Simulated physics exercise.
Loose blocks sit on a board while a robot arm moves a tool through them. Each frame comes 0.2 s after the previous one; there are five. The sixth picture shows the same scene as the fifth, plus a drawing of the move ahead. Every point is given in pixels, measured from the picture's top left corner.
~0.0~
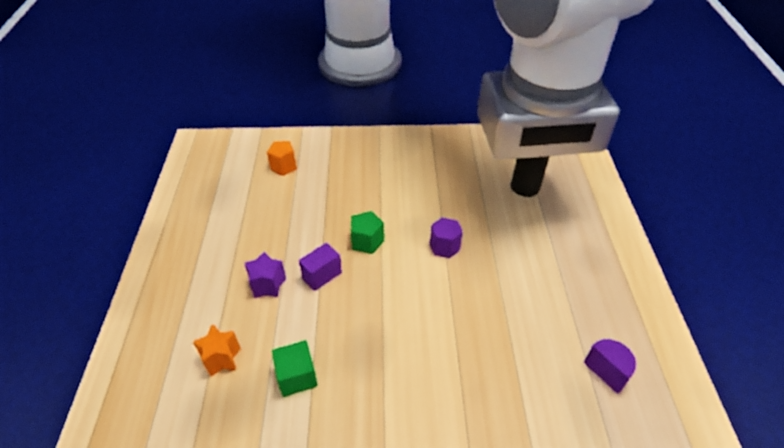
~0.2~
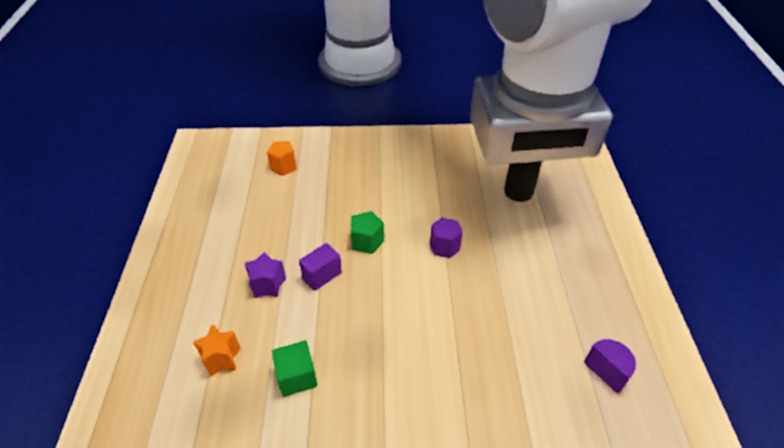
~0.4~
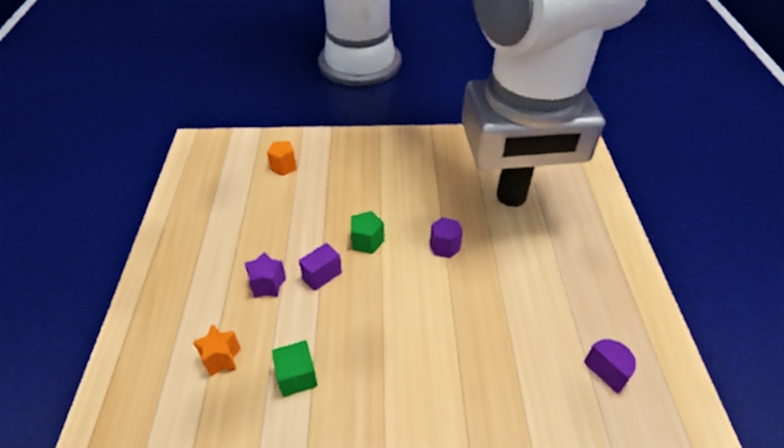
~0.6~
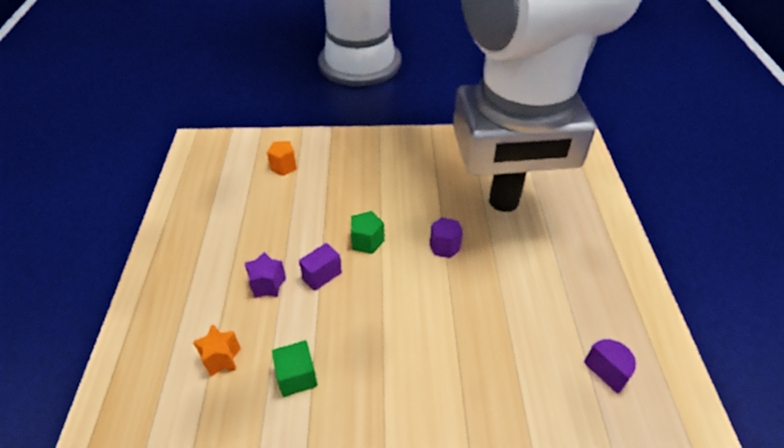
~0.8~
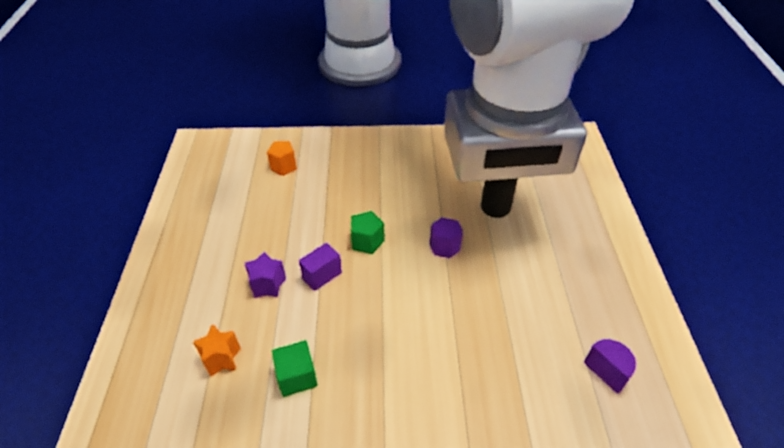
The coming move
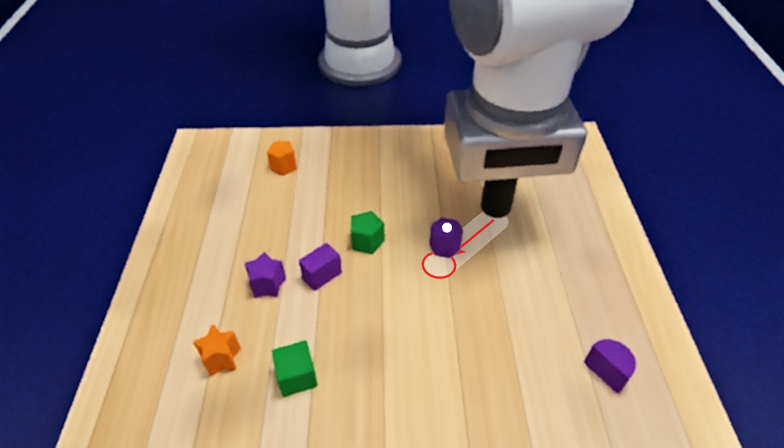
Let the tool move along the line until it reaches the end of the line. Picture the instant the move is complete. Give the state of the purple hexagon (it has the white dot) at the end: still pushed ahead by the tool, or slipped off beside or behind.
The tool still drives it.
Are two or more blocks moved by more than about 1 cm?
Going by the path, no.
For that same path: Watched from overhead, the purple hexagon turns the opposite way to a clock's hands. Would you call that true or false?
This is false.
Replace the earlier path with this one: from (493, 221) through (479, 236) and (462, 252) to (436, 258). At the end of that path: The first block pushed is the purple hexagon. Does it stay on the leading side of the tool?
I'd say it is still being pushed.
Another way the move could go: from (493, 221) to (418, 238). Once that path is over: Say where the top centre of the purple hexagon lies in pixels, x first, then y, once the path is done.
Around (425, 242).
Path on the board, from (493, 221) to (439, 265); the dot is on the purple hexagon.
The first path, step by step. Halfway along, tool at (468, 230); purple hexagon at (441, 231).
At the end, tool at (440, 253); green pentagonal block in place; purple hexagon at (408, 246), turned 40° clockwise.
